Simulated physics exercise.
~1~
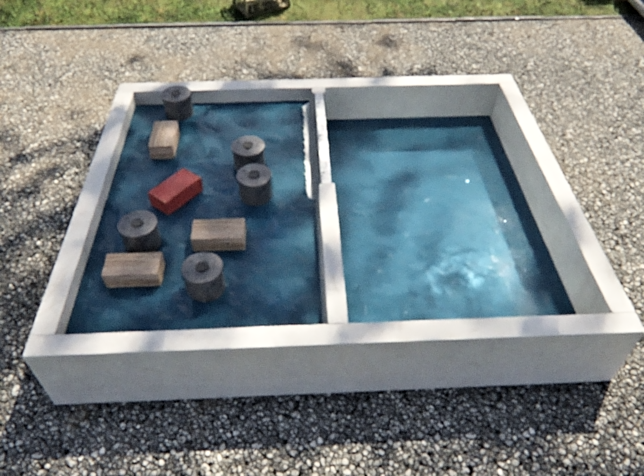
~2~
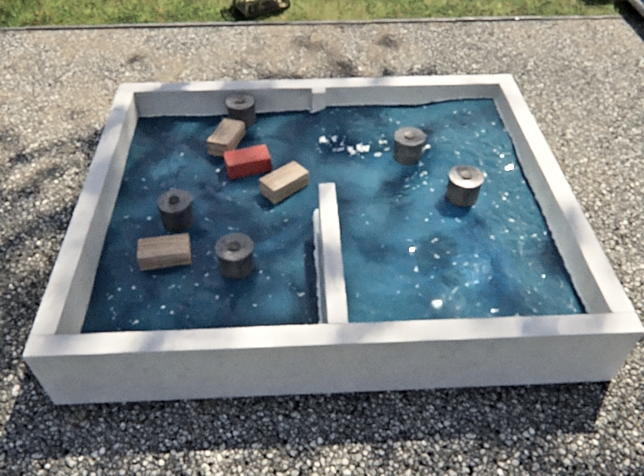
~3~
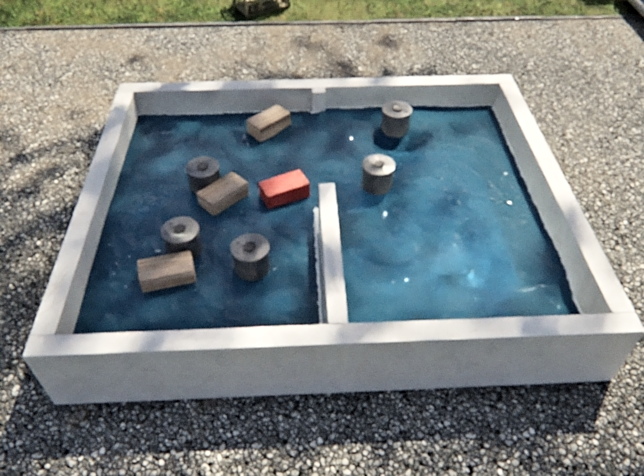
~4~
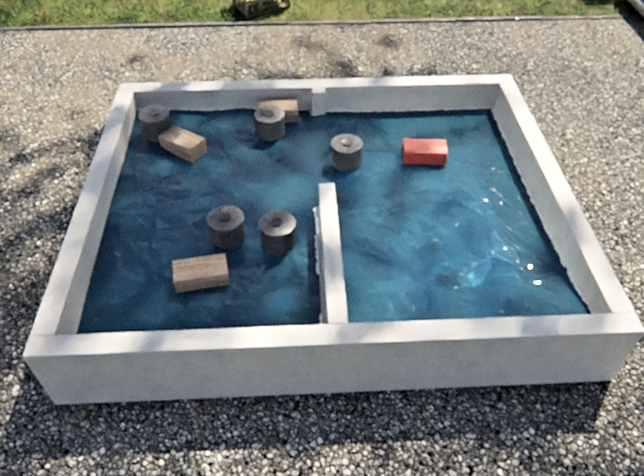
A two-part tank of water held dark tubs, wooden blocks and a red block on its left side until part of the divider opened; two tubs drifted right, one later returned left, and the red block floated through, ending on the right.
